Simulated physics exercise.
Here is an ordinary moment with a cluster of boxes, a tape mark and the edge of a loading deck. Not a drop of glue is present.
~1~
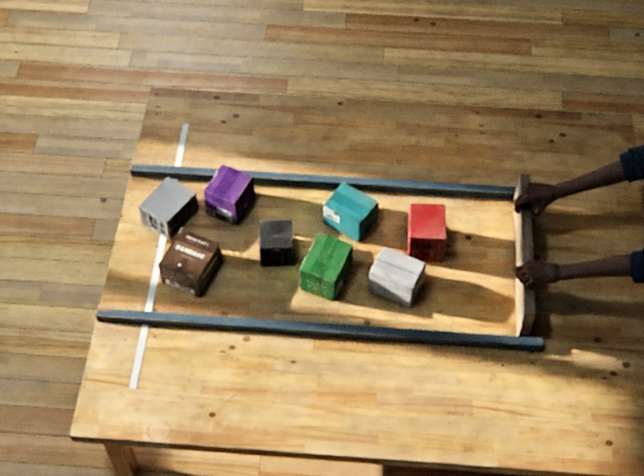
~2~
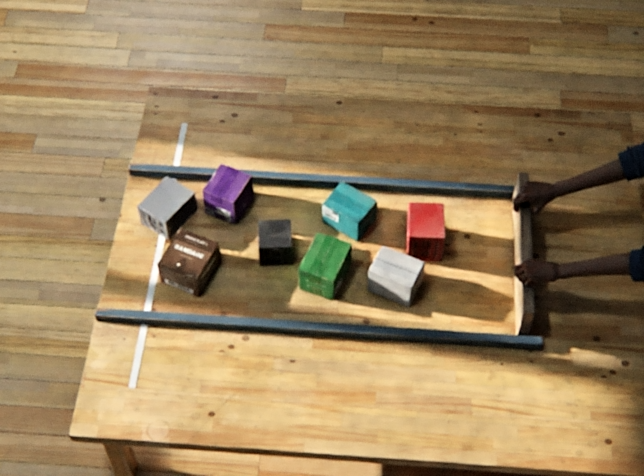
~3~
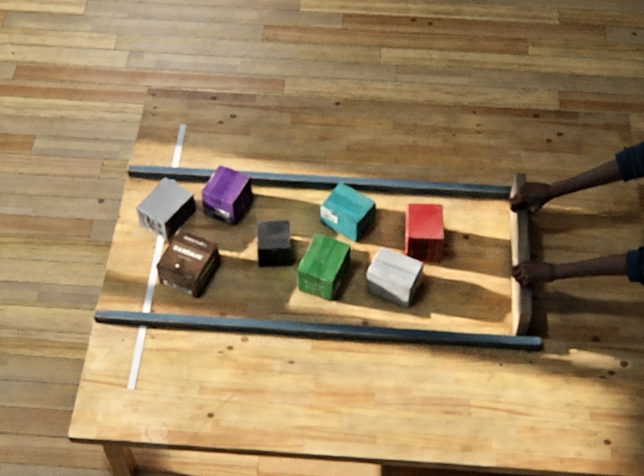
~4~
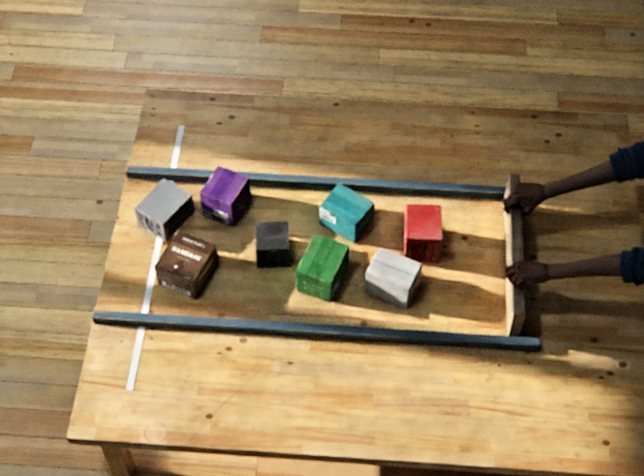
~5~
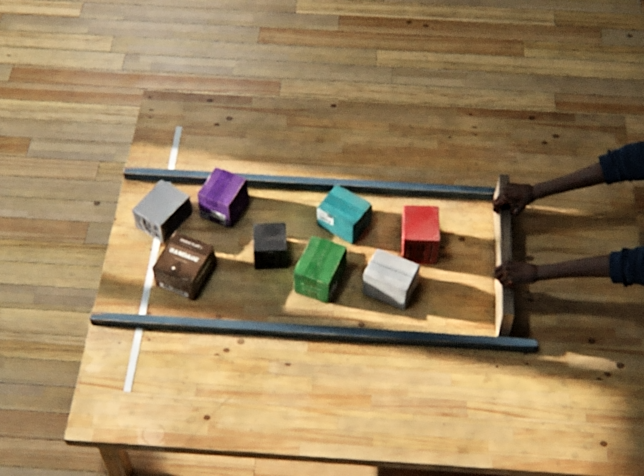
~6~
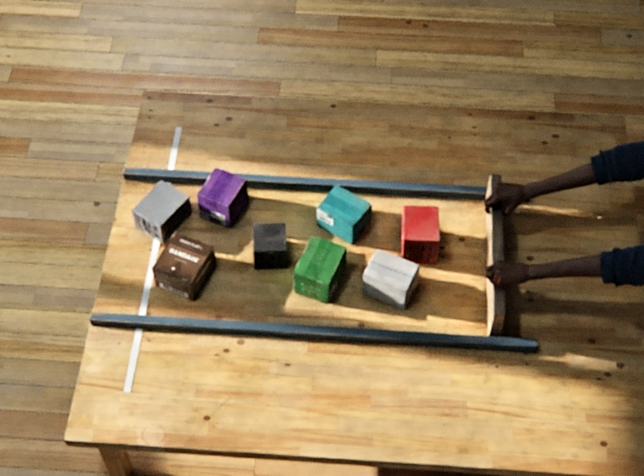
A wooden plank, pushed by two hands, slides slightly left toward the colourful boxes.
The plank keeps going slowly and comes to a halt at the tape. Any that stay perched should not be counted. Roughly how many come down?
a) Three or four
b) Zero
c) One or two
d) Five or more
d, five or more.
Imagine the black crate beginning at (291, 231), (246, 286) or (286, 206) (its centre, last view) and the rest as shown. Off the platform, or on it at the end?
It topples off, then topples off, then topples off.
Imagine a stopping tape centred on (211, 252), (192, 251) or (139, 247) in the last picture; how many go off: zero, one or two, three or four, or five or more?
Taking them in turn, either one or two; 1 or 2; at least five.
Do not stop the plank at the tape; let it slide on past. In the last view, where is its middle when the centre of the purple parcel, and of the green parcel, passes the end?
I reckon its middle sits around (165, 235) and then around (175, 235).
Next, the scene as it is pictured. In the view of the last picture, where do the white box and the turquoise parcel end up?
In the last picture the white box sits around (124, 271) and the turquoise parcel around (147, 189).
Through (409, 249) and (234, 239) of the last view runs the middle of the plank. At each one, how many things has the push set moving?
At that stage 2; at the next, 8.
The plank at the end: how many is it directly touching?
3 end up touching it.
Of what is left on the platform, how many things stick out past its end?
Things overhanging at the end: 0.
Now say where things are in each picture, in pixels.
Grey crate (169, 208); brown box (191, 263); purple parcel (230, 195); plank (524, 254); tape (162, 245), in the first frame.
Brown box (190, 262); plank (523, 253), in the second frame.
Purple parcel (227, 195); black crate (274, 244), in the third frame.
Grey crate (165, 210); turquoise parcel (347, 213), in the fourth frame.
Brown box (185, 266); green parcel (320, 269), in the fifth frame.
Grey crate (162, 212); brown box (184, 266); purple parcel (223, 198); plank (495, 254); tape (155, 248), in the sixth frame.
Soon after, none off yet; grey crate at rest near (162, 212); brown box at rest near (184, 266); purple parcel at rest near (223, 198).
After that, none off yet; grey crate at rest near (162, 212); brown box at rest near (184, 266); purple parcel displaced a little near (215, 194).
And then, none off yet; grey crate displaced about its own width near (131, 215); brown box displaced about its own width near (108, 268); purple parcel displaced about its own width near (173, 189).
In the end, the number that fall off is five or more; gone, green parcel, black crate, purple parcel, brown box and grey crate.
